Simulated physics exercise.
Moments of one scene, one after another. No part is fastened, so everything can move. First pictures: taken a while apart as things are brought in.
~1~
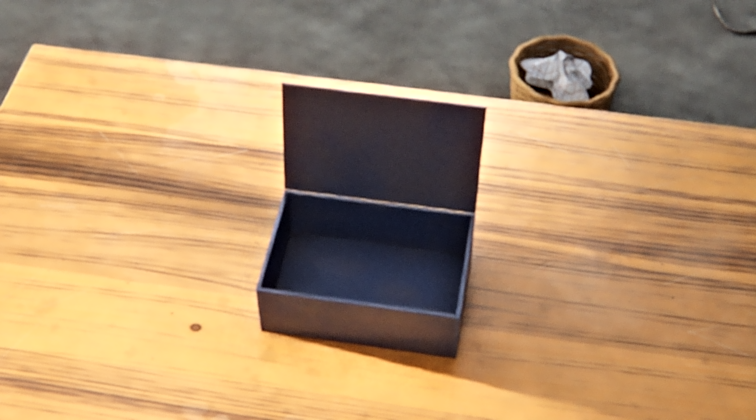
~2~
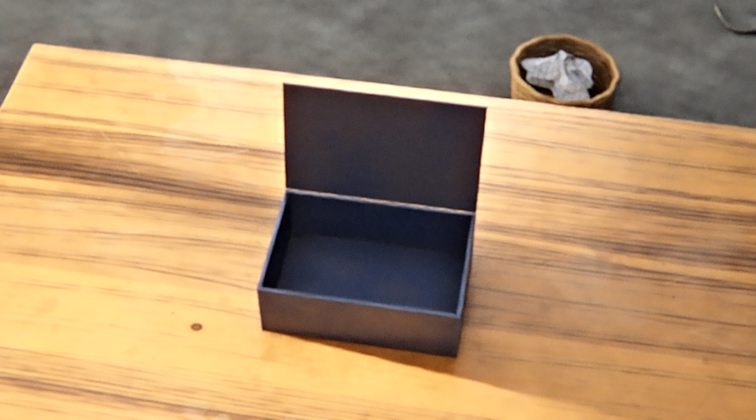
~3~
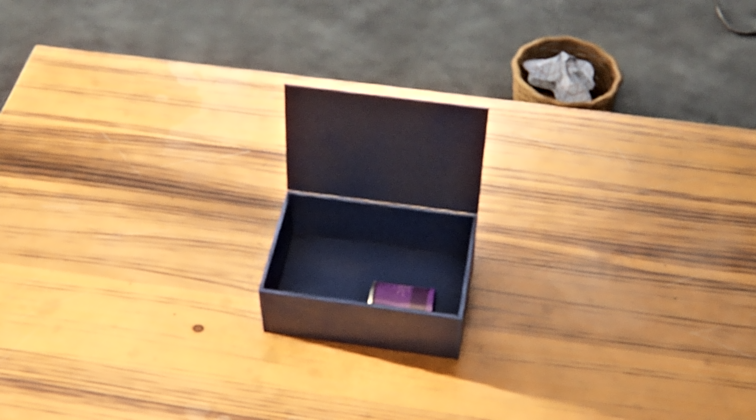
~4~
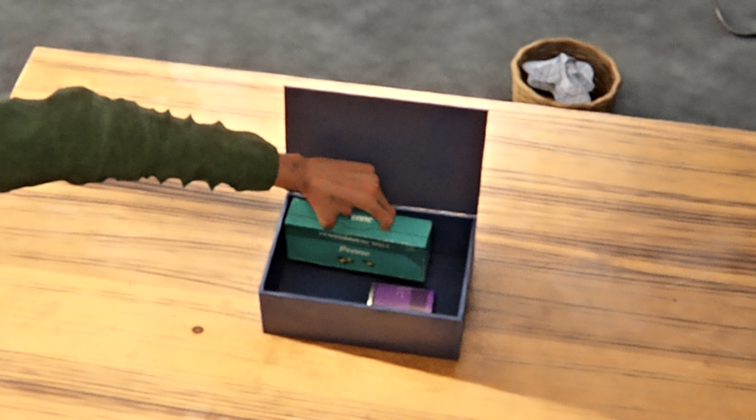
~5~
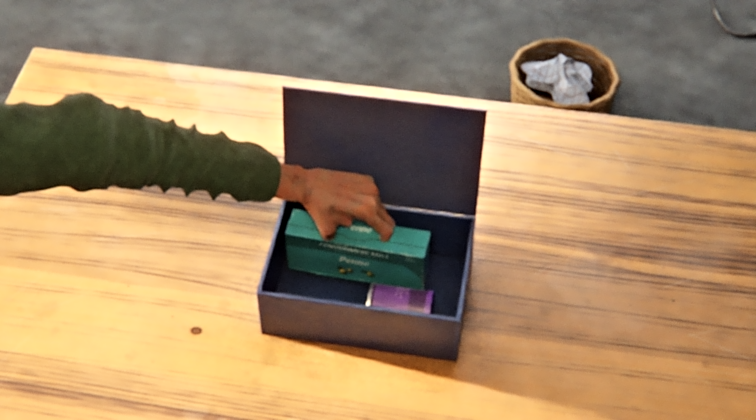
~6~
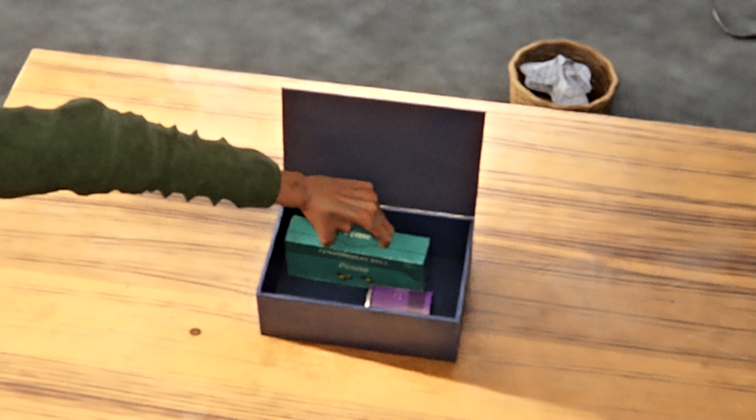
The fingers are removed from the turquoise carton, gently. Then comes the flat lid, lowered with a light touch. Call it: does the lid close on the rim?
My call is that it closes.
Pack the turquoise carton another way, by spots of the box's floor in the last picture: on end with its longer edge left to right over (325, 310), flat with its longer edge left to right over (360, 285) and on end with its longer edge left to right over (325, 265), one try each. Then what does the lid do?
Lid, try 1: Propped open; try 2: Fully down; try 3: Propped open.
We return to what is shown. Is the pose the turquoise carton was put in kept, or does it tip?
In the end, it keeps its orientation.
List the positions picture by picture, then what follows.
In the first picture, the last thing is not in view yet.
In the second picture, the last thing is not in view yet.
In the third picture, the last thing is not in view yet.
The fourth picture shows still above its spot; turquoise carton (359, 240).
The fifth picture shows still above its spot; turquoise carton (358, 251).
The sixth picture shows put in, still held; turquoise carton (358, 257).
Then, 1.40 s past the last view, lid 72° above the rim.
Then, 1.90 s past the last view, lid 26° above the rim.
Finally, lid shut; both still in place. Final places as the last picture's camera would see them, turquoise carton near (358, 257).
